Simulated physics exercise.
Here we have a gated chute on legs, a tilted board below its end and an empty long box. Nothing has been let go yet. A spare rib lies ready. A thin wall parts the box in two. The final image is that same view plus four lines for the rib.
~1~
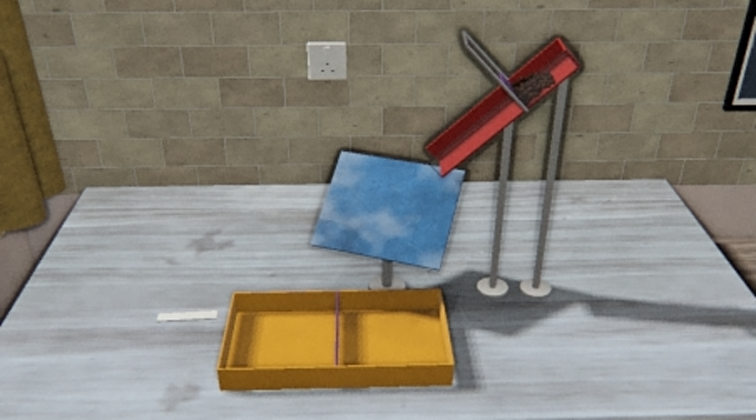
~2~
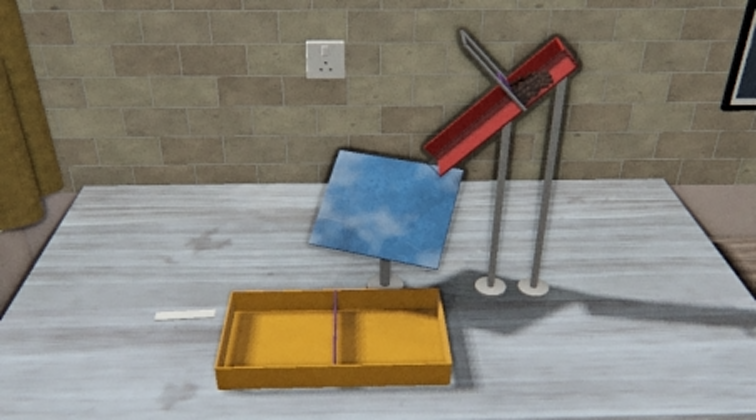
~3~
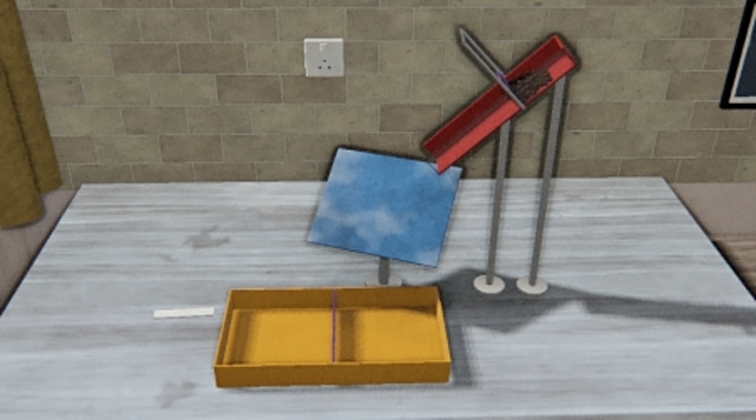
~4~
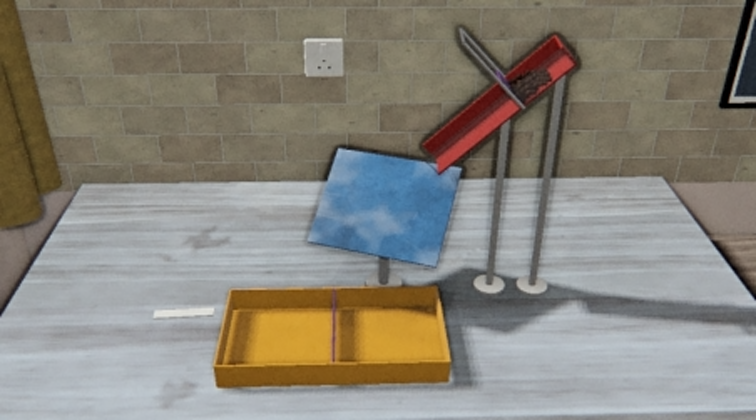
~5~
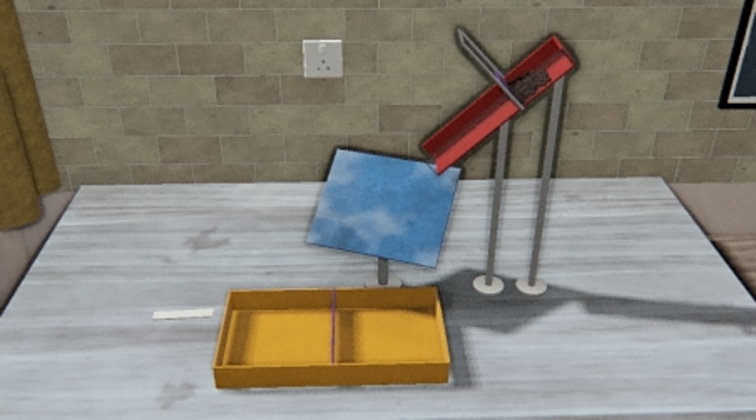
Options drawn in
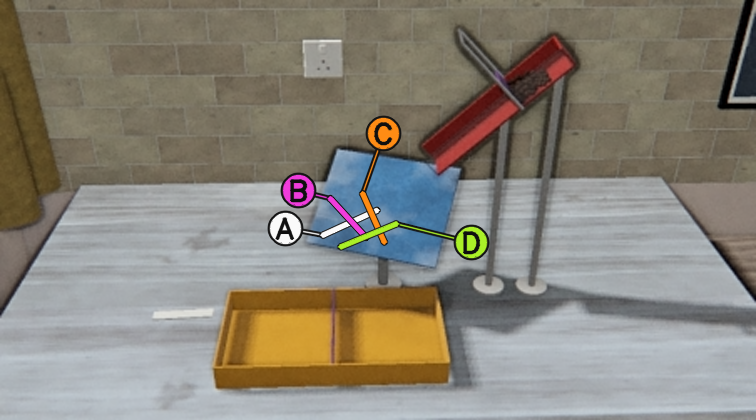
A red chute holding dark grains stands still above a blue board and yellow box.
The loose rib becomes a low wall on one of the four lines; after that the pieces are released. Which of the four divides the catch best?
The answer is line A.
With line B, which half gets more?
More lands on the right.
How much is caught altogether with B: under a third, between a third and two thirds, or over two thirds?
Over two thirds.
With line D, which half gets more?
The left half.
On the marked copy, line A from (376, 210) to (322, 235); line B from (330, 198) to (366, 237); line C from (362, 193) to (384, 242); line D from (396, 223) to (340, 246).
With A, of what is caught, about half in the left half, about half in the right.
With B, of what is caught, a small part in the left half, most in the right.
With C, of what is caught, a stray few in the left half, nearly all in the right.
With D, of what is caught, most in the left half, a small part in the right.
